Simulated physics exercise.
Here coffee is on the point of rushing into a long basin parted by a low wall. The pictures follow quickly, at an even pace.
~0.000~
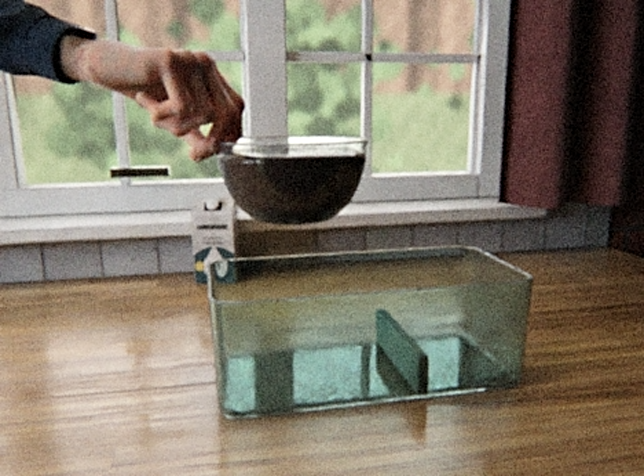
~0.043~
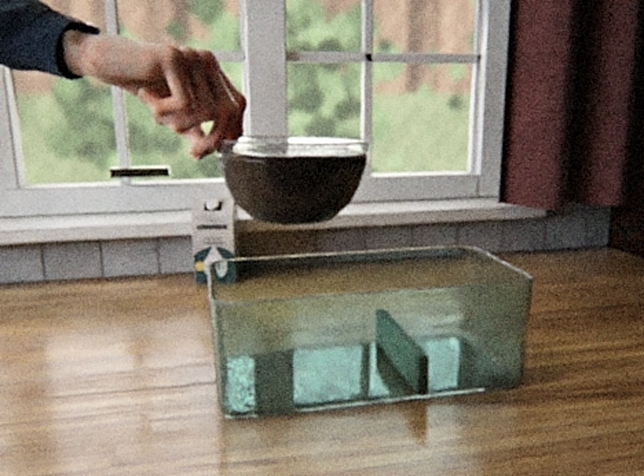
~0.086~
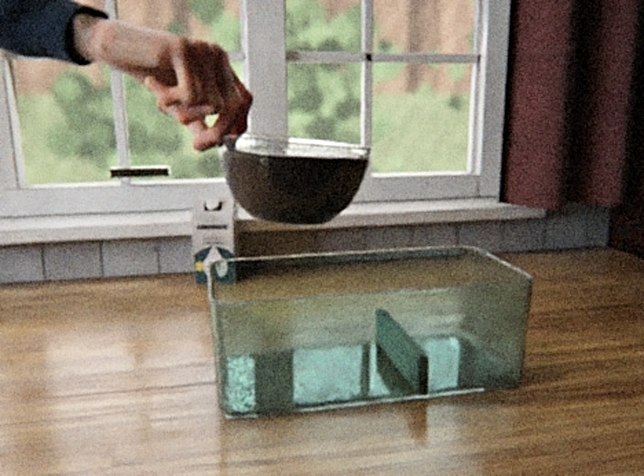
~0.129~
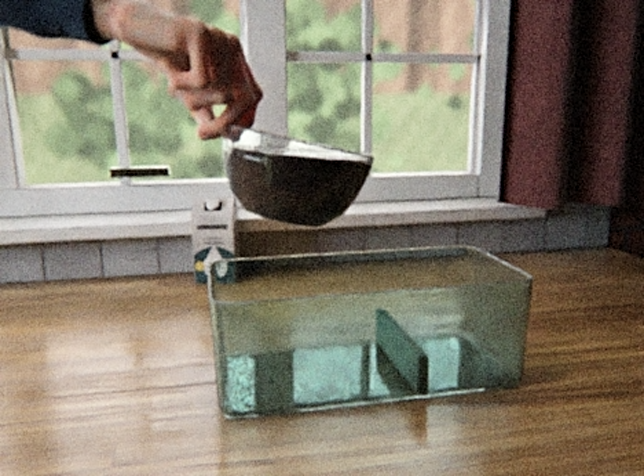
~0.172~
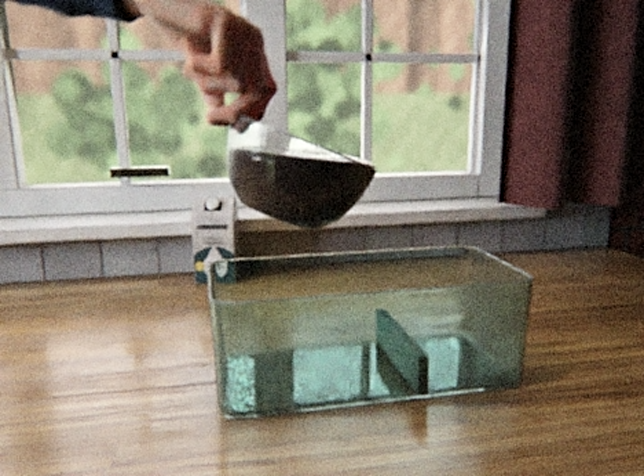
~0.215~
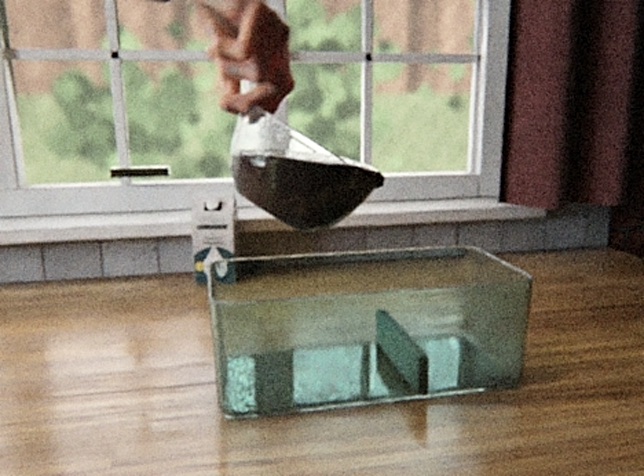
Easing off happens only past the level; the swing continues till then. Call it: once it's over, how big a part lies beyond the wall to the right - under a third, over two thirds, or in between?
In between.
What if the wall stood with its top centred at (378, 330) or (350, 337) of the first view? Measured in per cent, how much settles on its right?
The first position gives around 70 percent, the second around 85 percent.
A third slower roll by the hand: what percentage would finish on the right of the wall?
Something like 60 percent.
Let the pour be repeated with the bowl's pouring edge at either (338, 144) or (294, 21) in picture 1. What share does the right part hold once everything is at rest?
Near 20 per cent for the first start, near 10 per cent for the second.
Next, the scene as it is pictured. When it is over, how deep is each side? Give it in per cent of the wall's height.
On the left roughly 40, on the right roughly 50.
A moment on, the bowl is tipped on its side and 19 per cent is still to pour, 16 is left of the wall and 38 right of it.
Next, the bowl is tipped right over and 1 per cent is still to pour, 42 is left of the wall and 43 right of it.
Then the bowl is tipped right over and 0 per cent is still to pour, 51 is left of the wall and 45 right of it.
Later the bowl is tipped right over and 0 per cent is still to pour, 55 is left of the wall and 42 right of it.
Finally, 55 per cent lies left of the wall, 42 right of it and 2 outside.
